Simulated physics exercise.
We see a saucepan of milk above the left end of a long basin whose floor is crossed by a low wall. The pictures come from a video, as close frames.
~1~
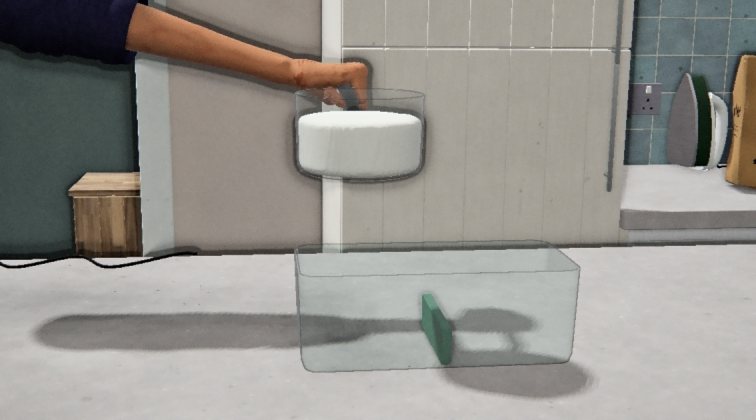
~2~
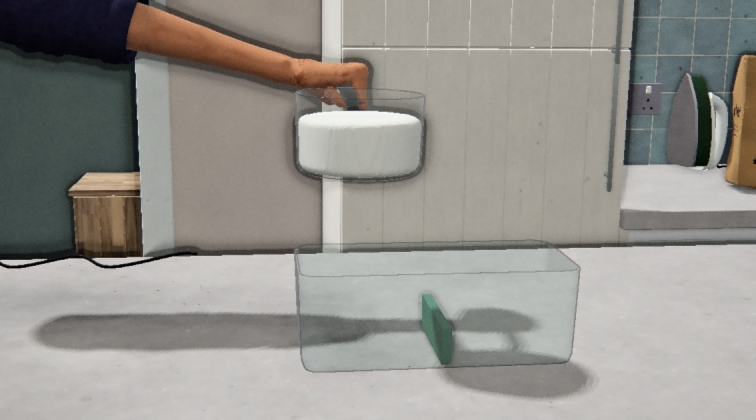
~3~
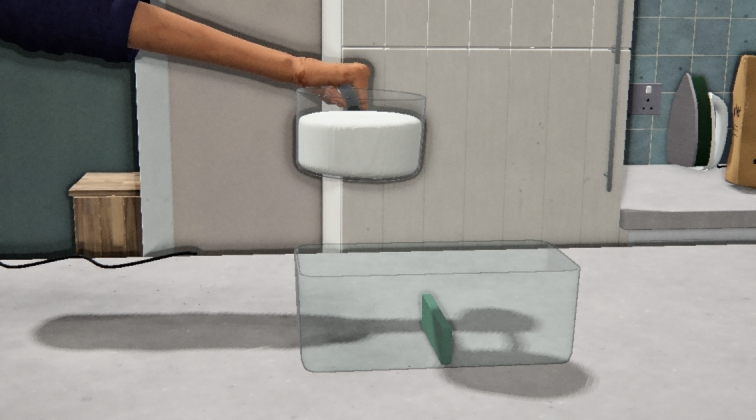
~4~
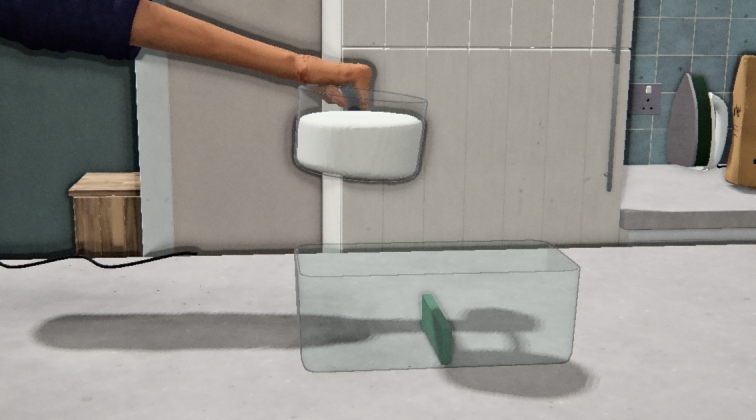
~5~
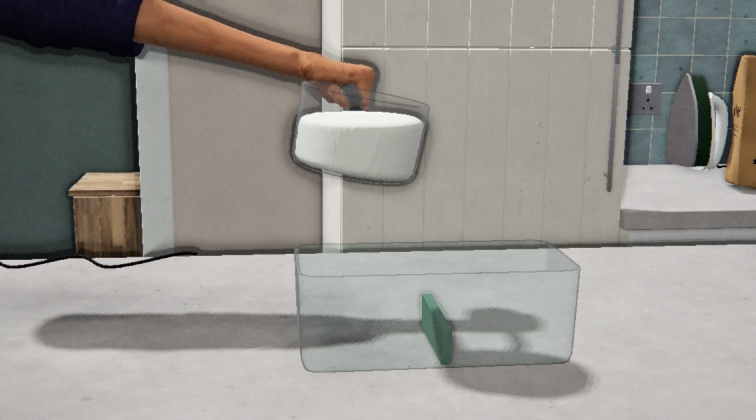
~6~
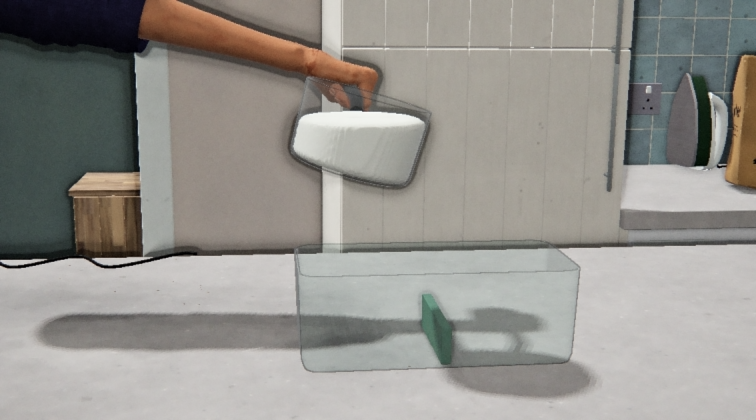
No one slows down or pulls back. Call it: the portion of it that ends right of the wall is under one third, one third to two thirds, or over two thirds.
Over two thirds.
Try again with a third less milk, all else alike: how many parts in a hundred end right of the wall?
Estimate: Around 85 per cent.
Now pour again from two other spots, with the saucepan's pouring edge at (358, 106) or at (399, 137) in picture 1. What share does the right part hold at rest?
First place gives some 15 %, second place some 60 %.
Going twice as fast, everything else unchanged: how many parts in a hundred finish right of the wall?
Close to 75 in a hundred.
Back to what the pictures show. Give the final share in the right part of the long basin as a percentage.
90 %.
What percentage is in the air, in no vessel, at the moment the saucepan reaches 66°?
Somewhere around 25 per cent of it.
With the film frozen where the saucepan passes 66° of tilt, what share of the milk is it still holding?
65 %.
A moment on, the saucepan is tipped part way and 66 per cent is still to pour, 0 is left of the wall and 8 right of it.
Next, the saucepan is tipped on its side and 14 per cent is still to pour, 3 is left of the wall and 71 right of it.
Then the saucepan is tipped right over and 0 per cent is still to pour, 10 is left of the wall and 88 right of it.
Later the saucepan is tipped right over and 0 per cent is still to pour, 11 is left of the wall and 88 right of it.
Finally, 11 per cent lies left of the wall, 88 right of it and 1 outside.
